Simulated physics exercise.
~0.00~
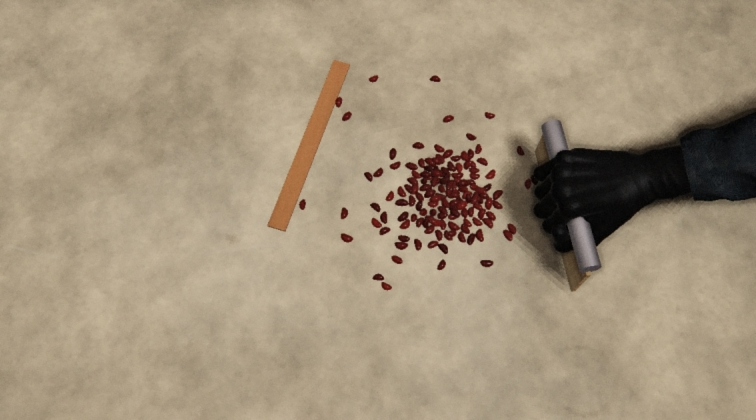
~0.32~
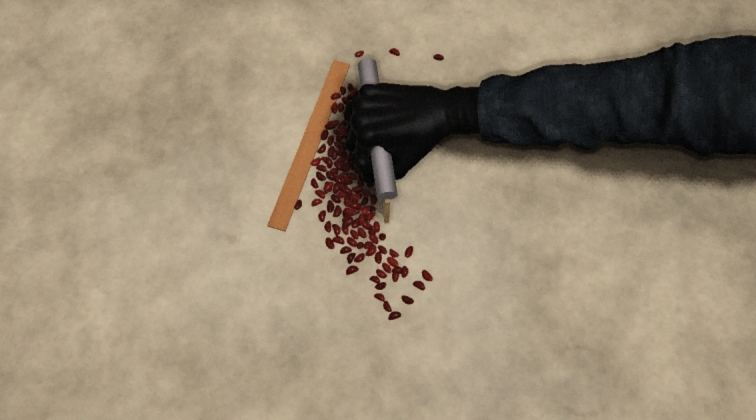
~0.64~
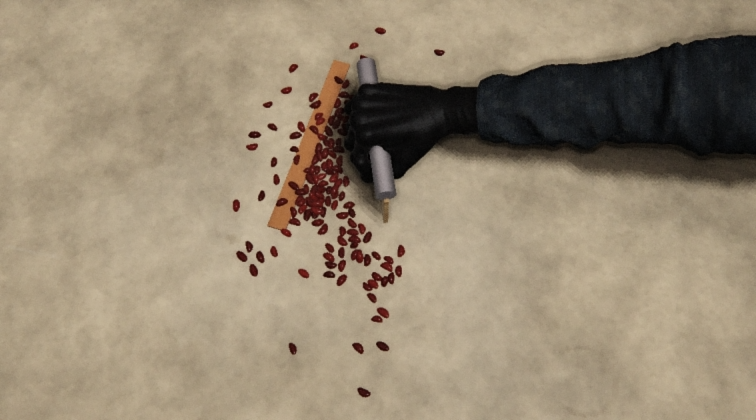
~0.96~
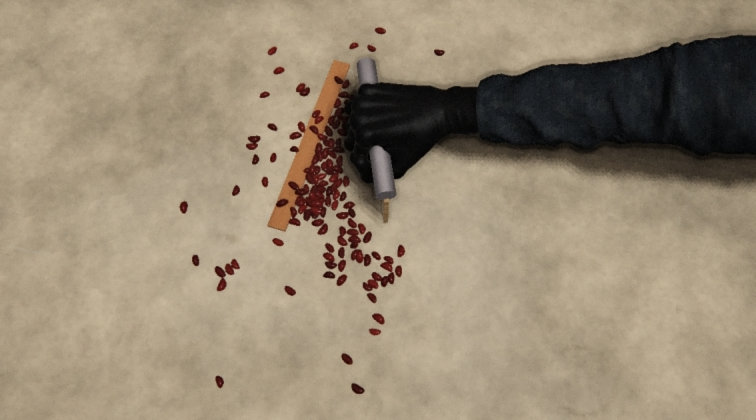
In the video, a black-gloved hand sweeps a scraper leftward, pushing a scattered pile of dark red beans against a slanted orange-brown strip. The blade stops just short of the strip, and some beans spill onto and past it while most end up elsewhere, many bunched in front or strewn below.
